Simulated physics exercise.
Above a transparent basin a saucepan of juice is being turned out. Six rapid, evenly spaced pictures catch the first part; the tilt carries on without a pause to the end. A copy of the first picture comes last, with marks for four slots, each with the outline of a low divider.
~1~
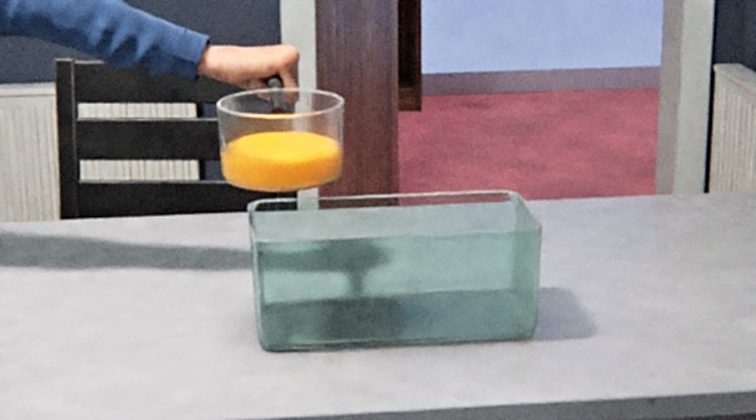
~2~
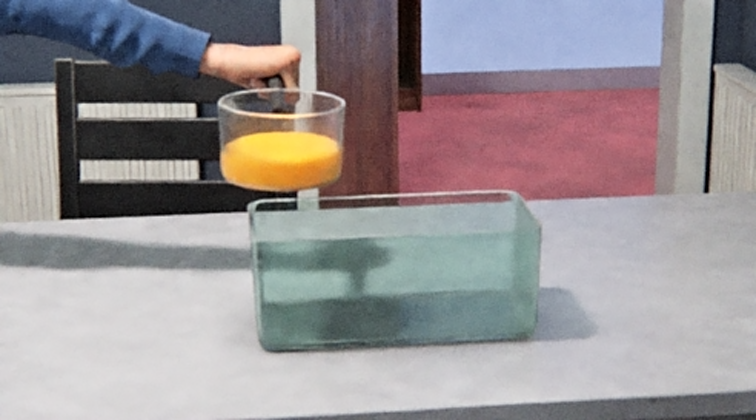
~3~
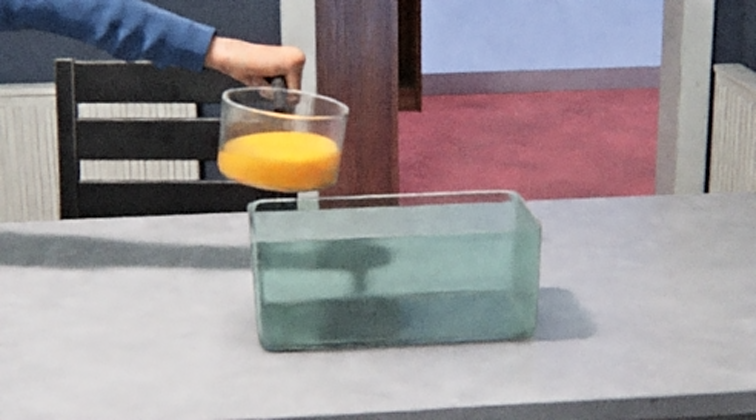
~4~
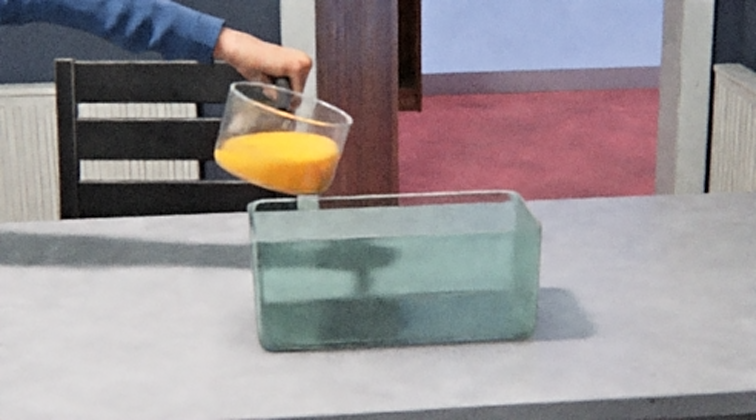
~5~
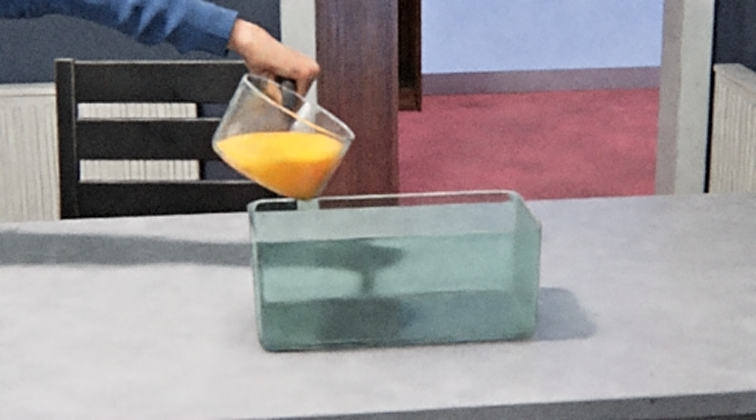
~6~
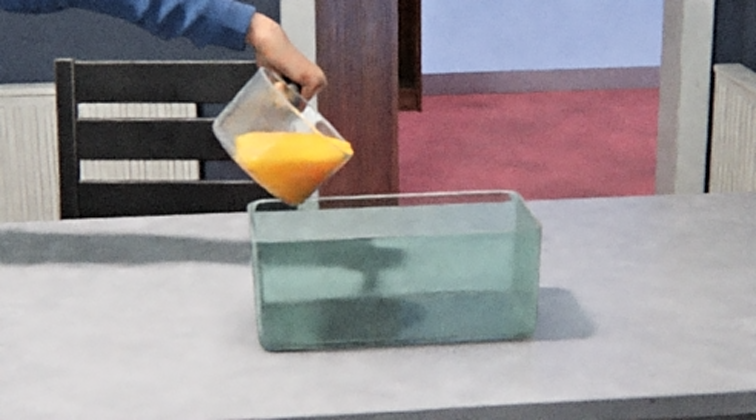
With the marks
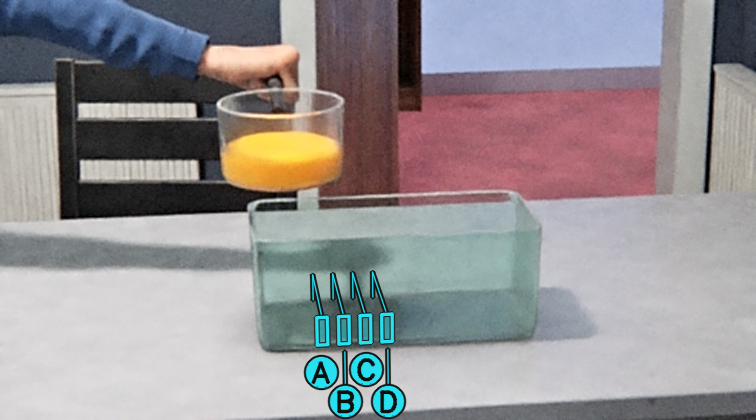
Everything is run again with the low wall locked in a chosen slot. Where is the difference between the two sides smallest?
I would pick place D.
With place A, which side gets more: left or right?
More ends on the right.
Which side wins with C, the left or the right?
More ends on the right.
On the marked copy, A at (323, 352); B at (344, 351); C at (366, 350); D at (387, 349).
With A, about 6 % ends left of the wall and 94 % right of it.
With B, about 6 % ends left of the wall and 94 % right of it.
With C, about 22 % ends left of the wall and 78 % right of it.
With D, about 48 % ends left of the wall and 52 % right of it.
